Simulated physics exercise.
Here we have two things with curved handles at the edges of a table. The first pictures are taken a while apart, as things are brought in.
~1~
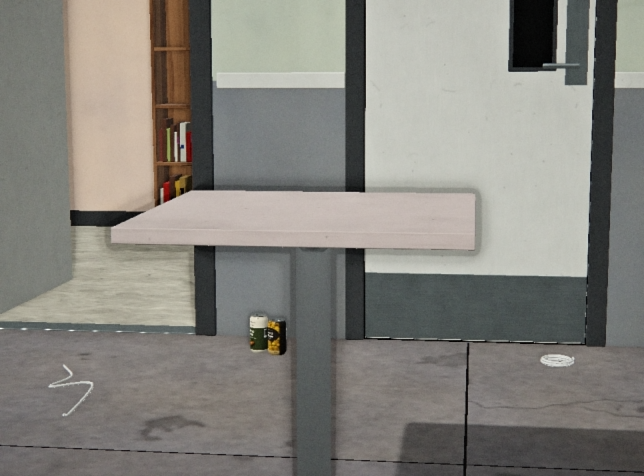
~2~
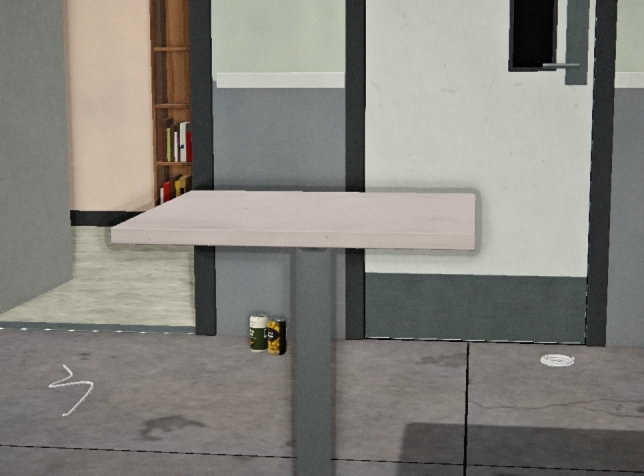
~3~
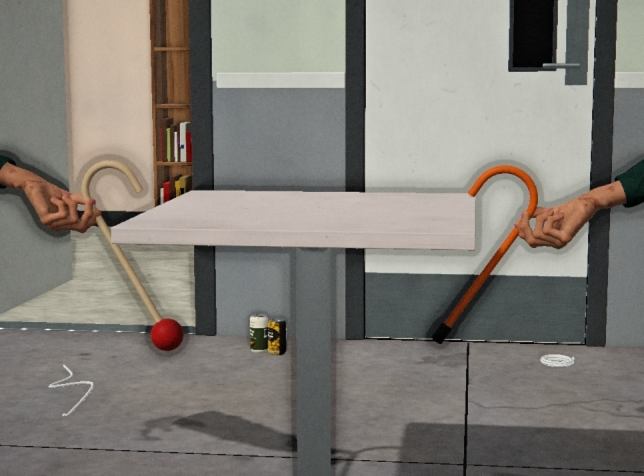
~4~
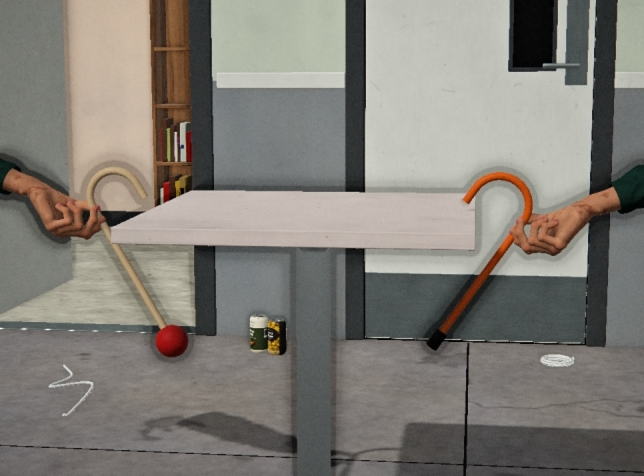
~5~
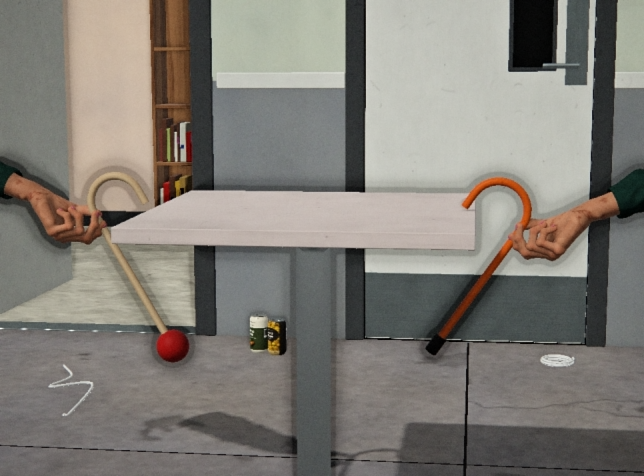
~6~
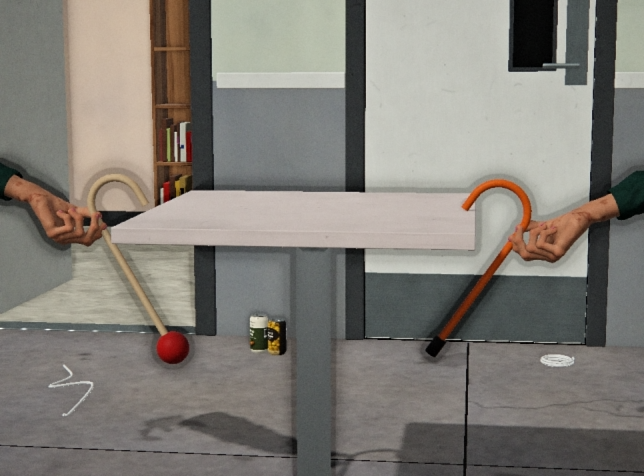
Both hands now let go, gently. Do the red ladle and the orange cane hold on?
The red ladle falls to the floor and the orange cane stays hooked on the edge.
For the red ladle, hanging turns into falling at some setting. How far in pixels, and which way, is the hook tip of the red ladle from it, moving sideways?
Some 12 pixels, right.
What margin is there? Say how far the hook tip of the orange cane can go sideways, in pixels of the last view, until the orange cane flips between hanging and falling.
Some 12 pixels, right.
Then, 0.36 s past the last view, red ladle come down near (143, 460); orange cane at rest near (464, 263).
Finally, the red ladle slips off; the orange cane hangs from the table, near (463, 263).
